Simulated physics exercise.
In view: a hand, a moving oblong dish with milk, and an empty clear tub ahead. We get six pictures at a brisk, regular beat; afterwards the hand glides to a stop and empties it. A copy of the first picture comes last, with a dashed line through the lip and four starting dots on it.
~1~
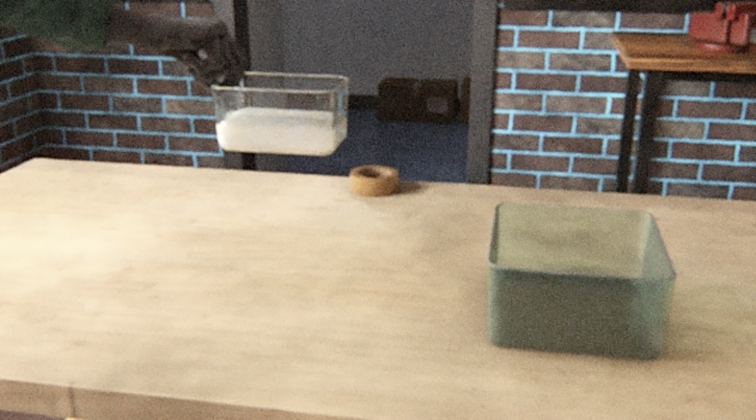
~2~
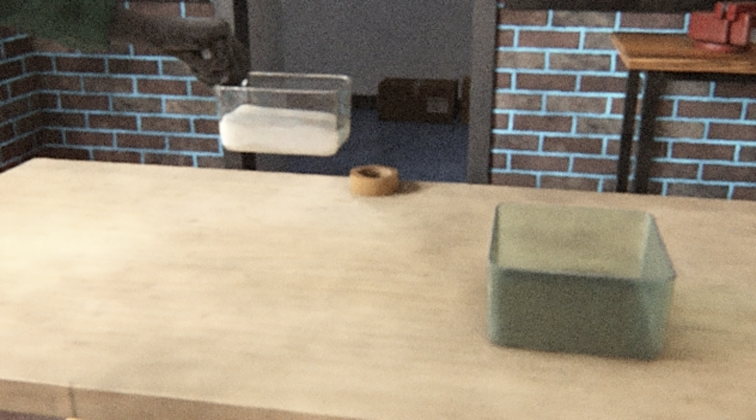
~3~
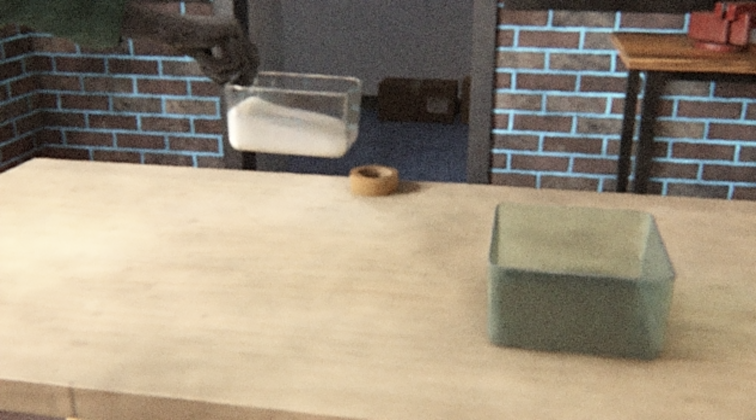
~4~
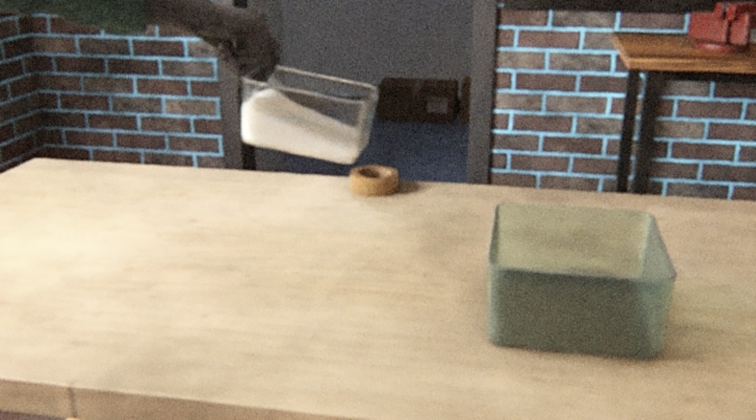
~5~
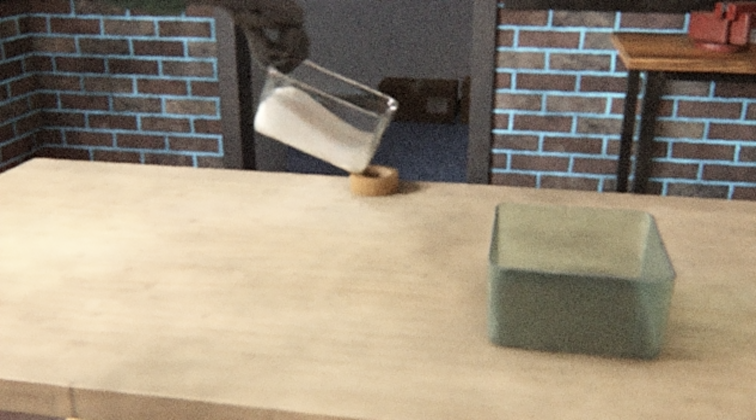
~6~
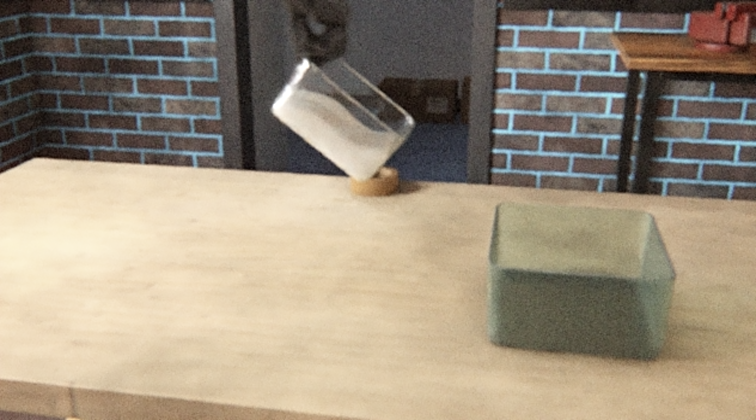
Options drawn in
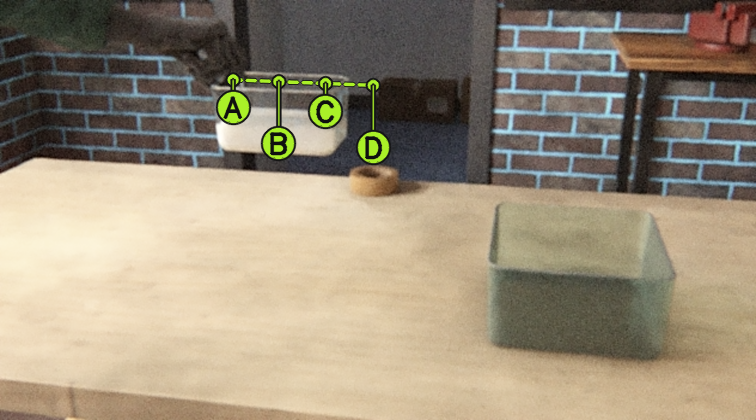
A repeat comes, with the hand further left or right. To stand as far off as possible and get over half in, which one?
Dot D just does it.
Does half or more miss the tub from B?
Yes, that goes wrong.
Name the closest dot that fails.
It is C.
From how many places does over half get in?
One of them.
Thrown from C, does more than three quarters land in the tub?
No.
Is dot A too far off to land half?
Yes, it does.
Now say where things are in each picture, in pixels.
Upright, lip at (340, 84); tub from (486, 340) to (661, 356); nothing has left yet.
Upright, lip at (343, 84); nothing has left yet.
Upright, lip at (354, 86); nothing has left yet.
Tipped about 9°, lip at (371, 95); nothing has left yet.
Tipped about 21°, lip at (392, 109); nothing has left yet.
Tipped about 37°, lip at (409, 129); nothing has left yet.
On the marked copy, A at (233, 79); B at (278, 81); C at (325, 83); D at (373, 85).
Choosing A, about 0 % lands in the tub, 100 % falls short.
Choosing B, about 0 % lands in the tub, 99 % falls short.
Choosing C, about 32 % lands in the tub, 64 % falls short and 4 % goes beside or beyond.
Choosing D, about 69 % lands in the tub, 21 % falls short and 9 % goes beside or beyond.
